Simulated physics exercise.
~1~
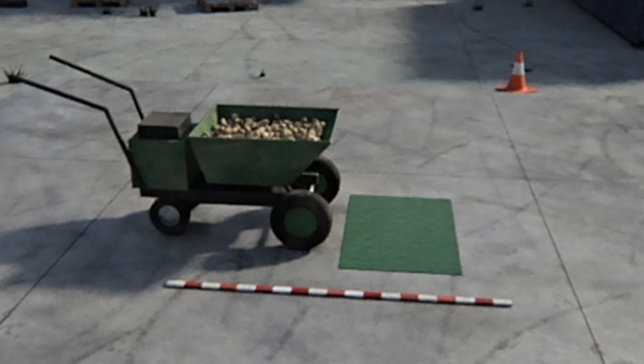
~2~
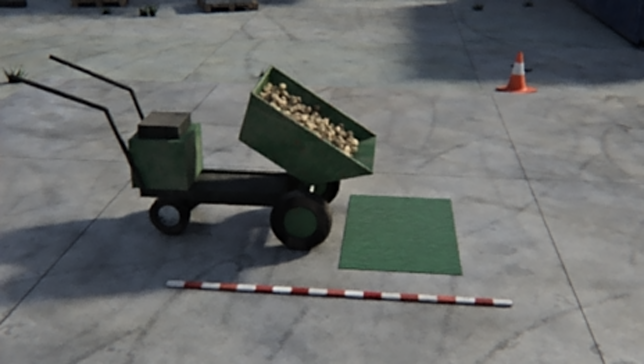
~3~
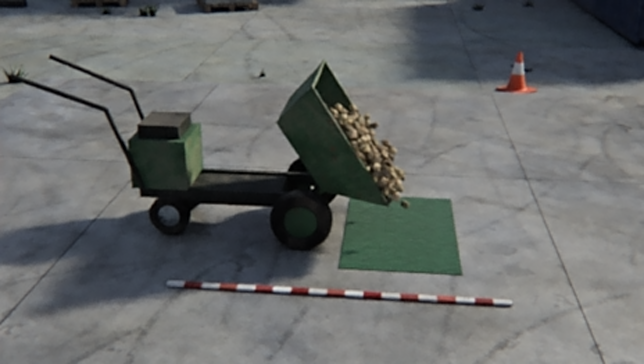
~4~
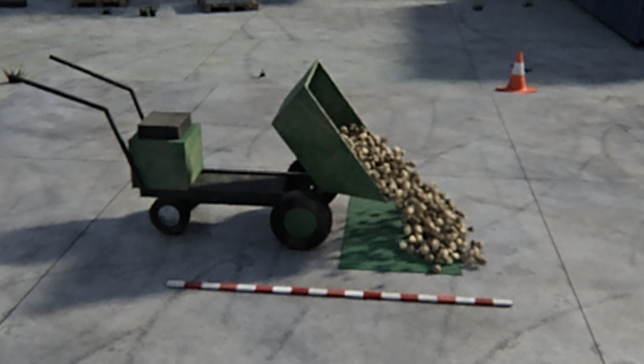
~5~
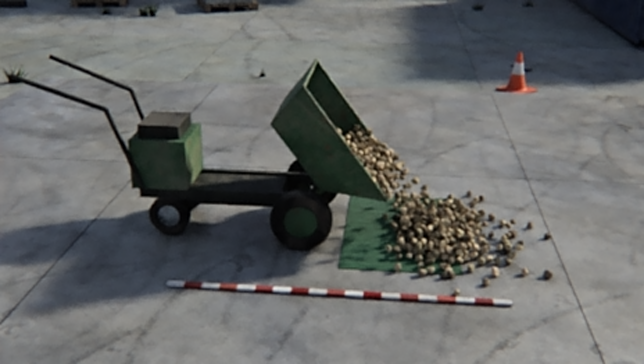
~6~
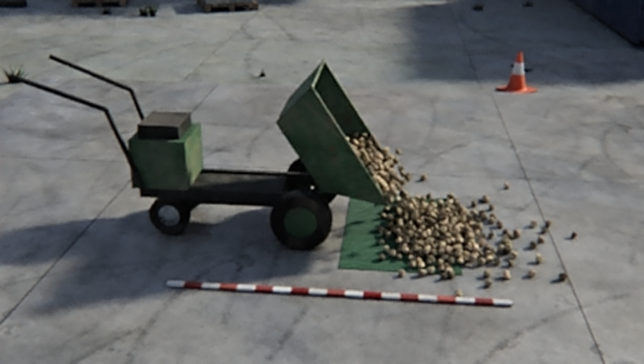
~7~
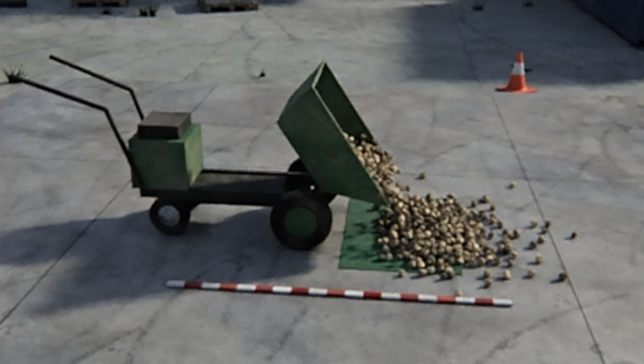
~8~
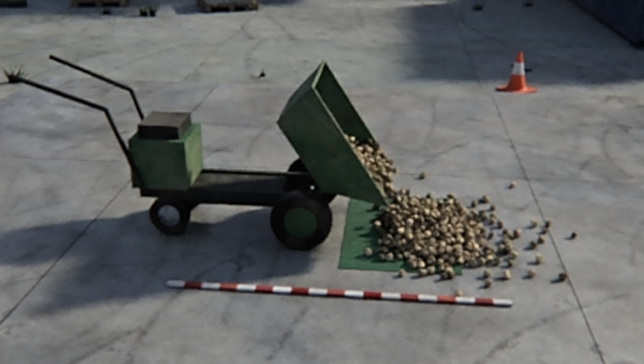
On a sunlit concrete yard, a green motor barrow tips its skip forward to the right and jerks slightly, spilling brownish stones over a green sheet. It stays tilted, with many stones still inside, a heap on the sheet and others scattered beyond it.
